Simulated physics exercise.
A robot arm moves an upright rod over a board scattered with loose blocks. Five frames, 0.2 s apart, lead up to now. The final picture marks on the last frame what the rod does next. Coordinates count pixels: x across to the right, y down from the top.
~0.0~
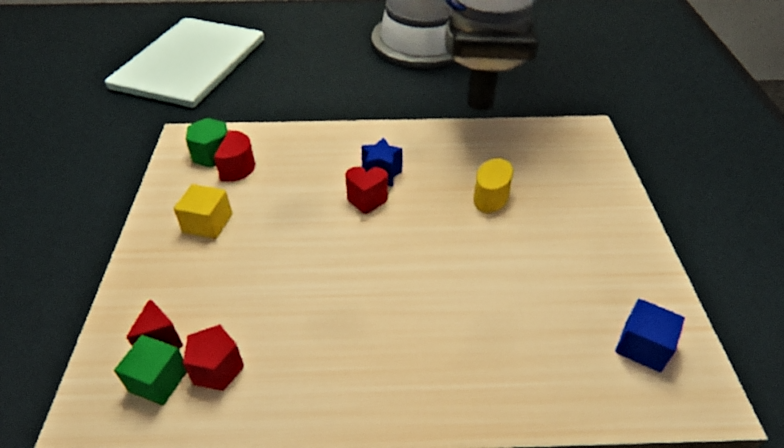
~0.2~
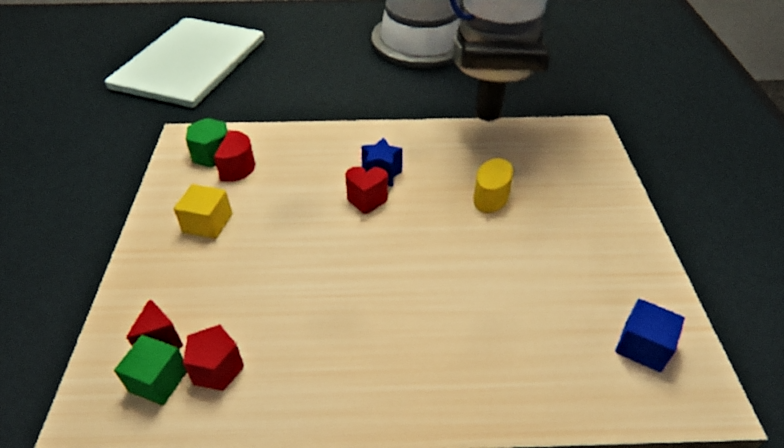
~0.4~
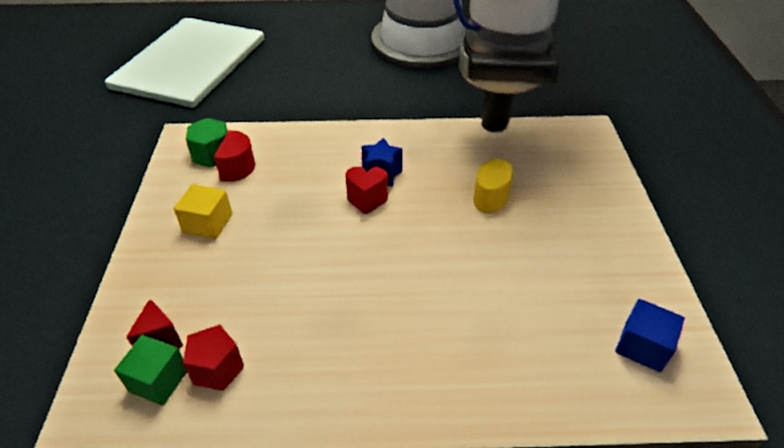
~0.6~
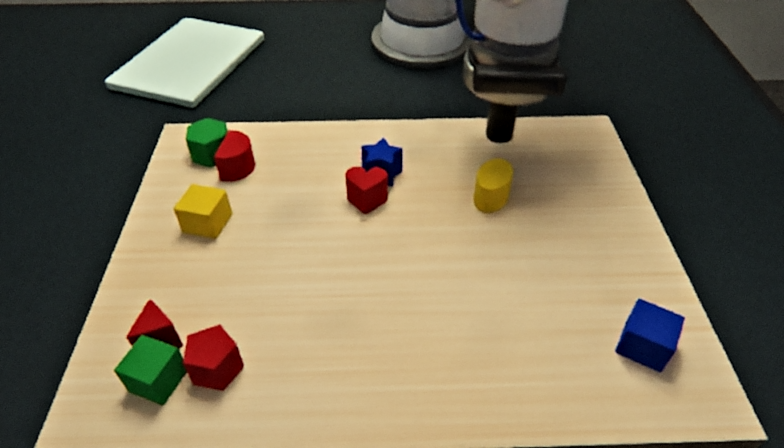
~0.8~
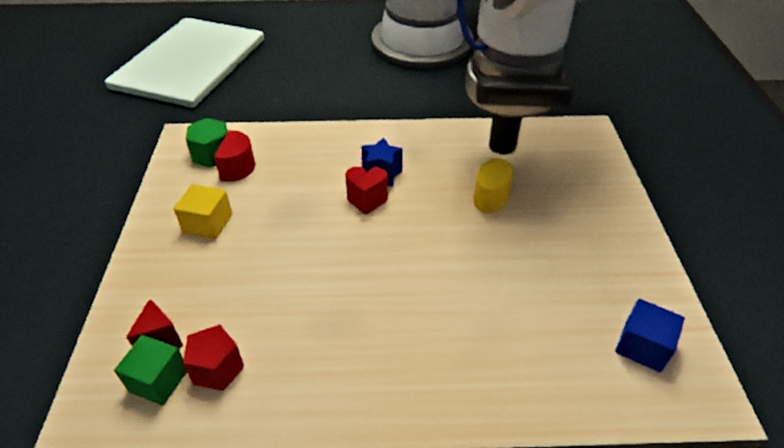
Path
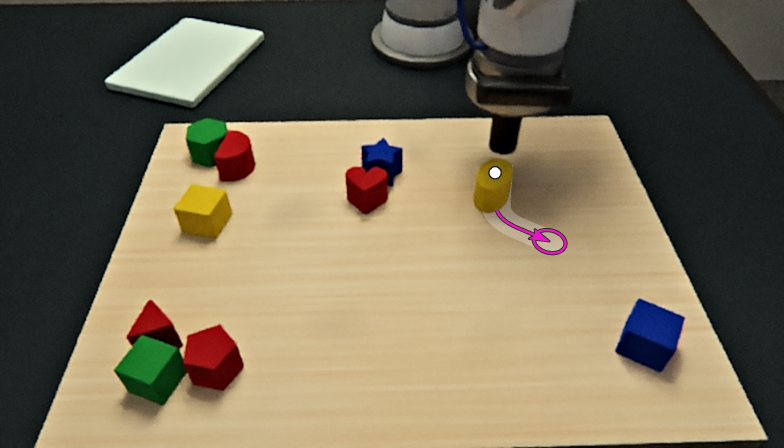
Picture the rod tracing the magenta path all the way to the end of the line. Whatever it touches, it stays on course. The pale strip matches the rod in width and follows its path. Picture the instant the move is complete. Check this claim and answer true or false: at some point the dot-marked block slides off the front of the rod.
That is true.
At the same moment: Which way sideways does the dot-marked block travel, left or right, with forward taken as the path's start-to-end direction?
Off to the right side.
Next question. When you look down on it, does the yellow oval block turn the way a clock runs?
Yes.
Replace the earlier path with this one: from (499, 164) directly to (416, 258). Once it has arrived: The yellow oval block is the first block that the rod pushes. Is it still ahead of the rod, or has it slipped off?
Final position: To the side or behind.
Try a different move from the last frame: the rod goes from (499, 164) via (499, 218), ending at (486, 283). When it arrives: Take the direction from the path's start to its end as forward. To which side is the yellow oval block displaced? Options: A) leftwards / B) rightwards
My pick is B.
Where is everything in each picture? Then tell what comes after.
In the first frame, tip of the rod at (480, 104), middles of tops, yellow oval block at (495, 173).
In the second frame, rod at (488, 114), nothing pushed.
In the third frame, rod at (495, 125), nothing pushed.
In the fourth frame, rod at (499, 136), nothing pushed.
In the fifth frame, rod at (502, 147), yellow oval block at (495, 173).
The line goes from (499, 164) over (497, 192) and (506, 222) to (550, 241); the dot is on the yellow oval block.
What follows on the original path. One third of the way, rod at (500, 175); yellow oval block at (490, 193).
Two thirds of the way, rod at (511, 205); yellow oval block at (485, 218), turned 45° clockwise.
At the end, rod at (555, 224); yellow oval block at (486, 218), turned 45° clockwise.
